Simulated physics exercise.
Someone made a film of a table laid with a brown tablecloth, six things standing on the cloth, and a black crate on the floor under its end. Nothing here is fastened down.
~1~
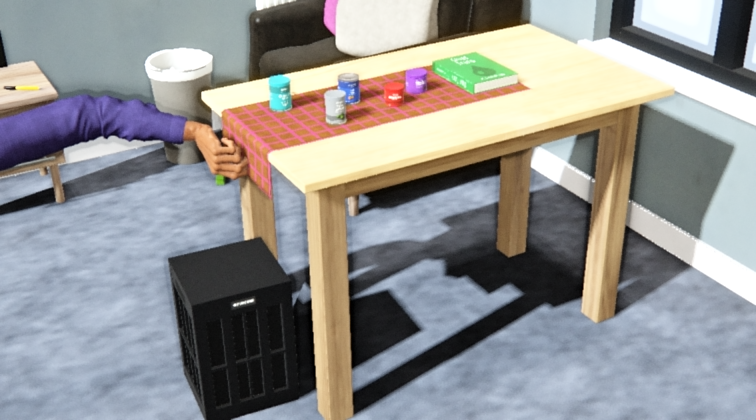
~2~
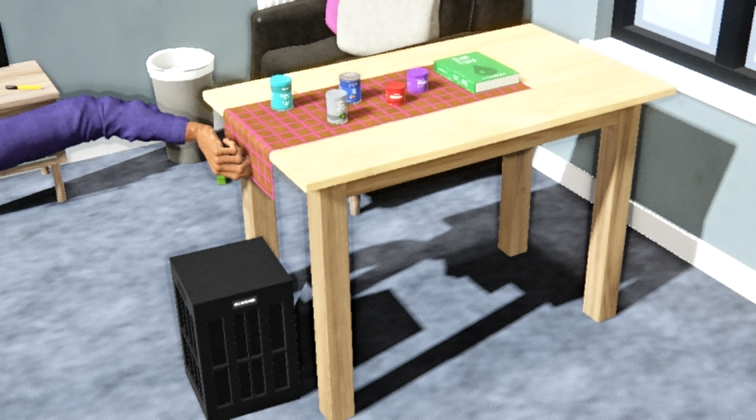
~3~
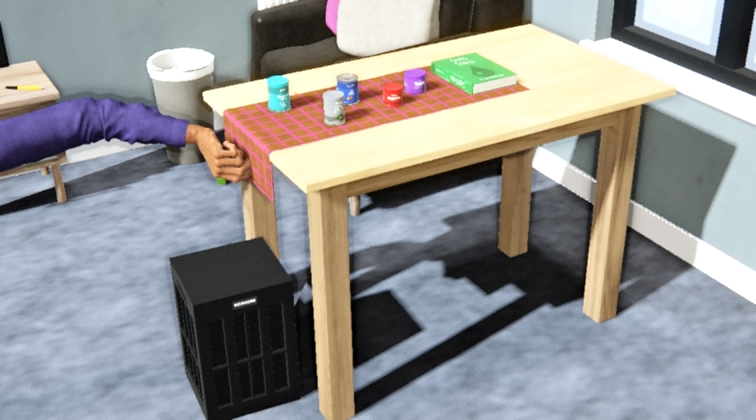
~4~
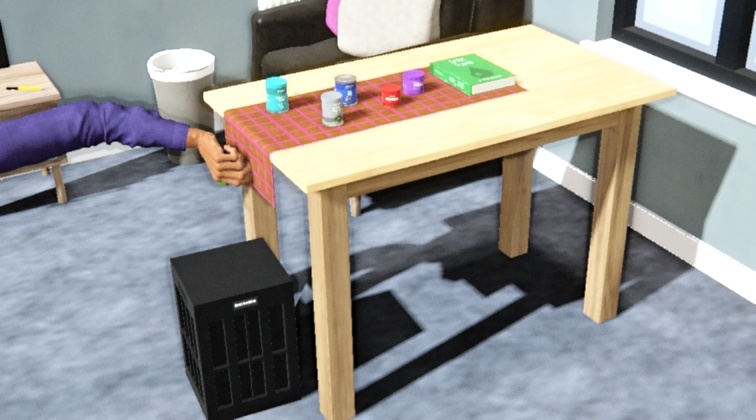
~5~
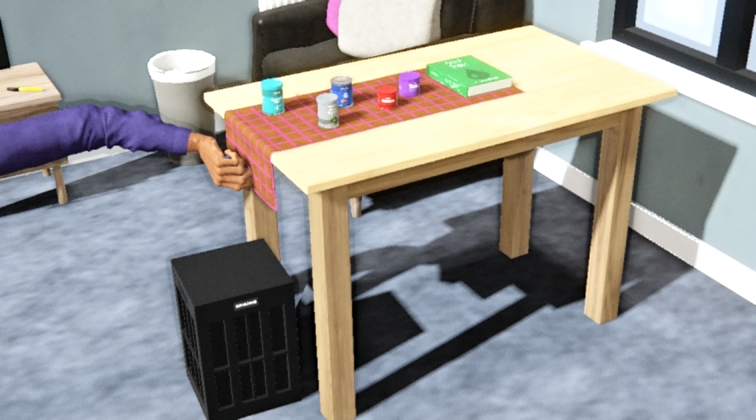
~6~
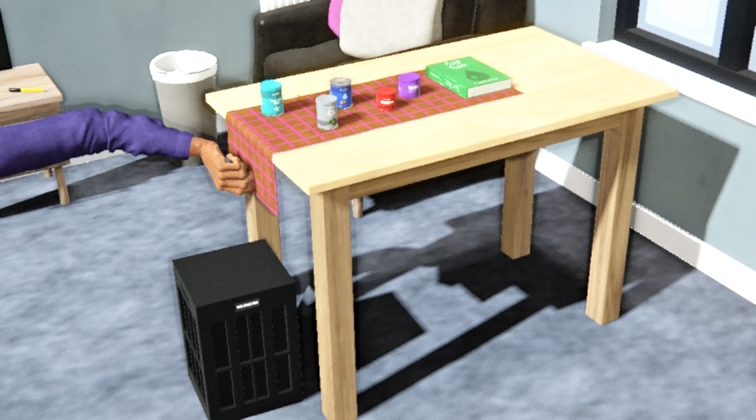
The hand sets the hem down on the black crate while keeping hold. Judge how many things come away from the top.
Okay, the things that come down total two by my count.
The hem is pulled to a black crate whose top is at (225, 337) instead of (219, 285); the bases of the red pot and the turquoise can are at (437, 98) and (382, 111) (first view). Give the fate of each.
The red pot stays aboard, and the turquoise can does not stay aboard.
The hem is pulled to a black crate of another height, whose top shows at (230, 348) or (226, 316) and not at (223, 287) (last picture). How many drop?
4 and 3.
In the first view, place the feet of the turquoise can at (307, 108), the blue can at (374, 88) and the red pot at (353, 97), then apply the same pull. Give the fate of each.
As for the turquoise can, it tips off; the blue can stays where it is; the red pot stays where it is.
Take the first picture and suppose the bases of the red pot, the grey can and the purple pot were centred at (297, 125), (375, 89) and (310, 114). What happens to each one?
The red pot ends up off the top, the grey can ends up on top still, the purple pot ends up off the top.
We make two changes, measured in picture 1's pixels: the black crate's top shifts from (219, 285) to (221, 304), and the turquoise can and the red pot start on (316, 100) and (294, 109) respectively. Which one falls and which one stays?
Well, the turquoise can is dislodged, and the red pot is dislodged.
A little later, hem near (255, 236); turquoise can gone.
Next, hem on the crate; turquoise can and grey can gone.
When it is over, hem on the crate; turquoise can and grey can gone. The table loses two.
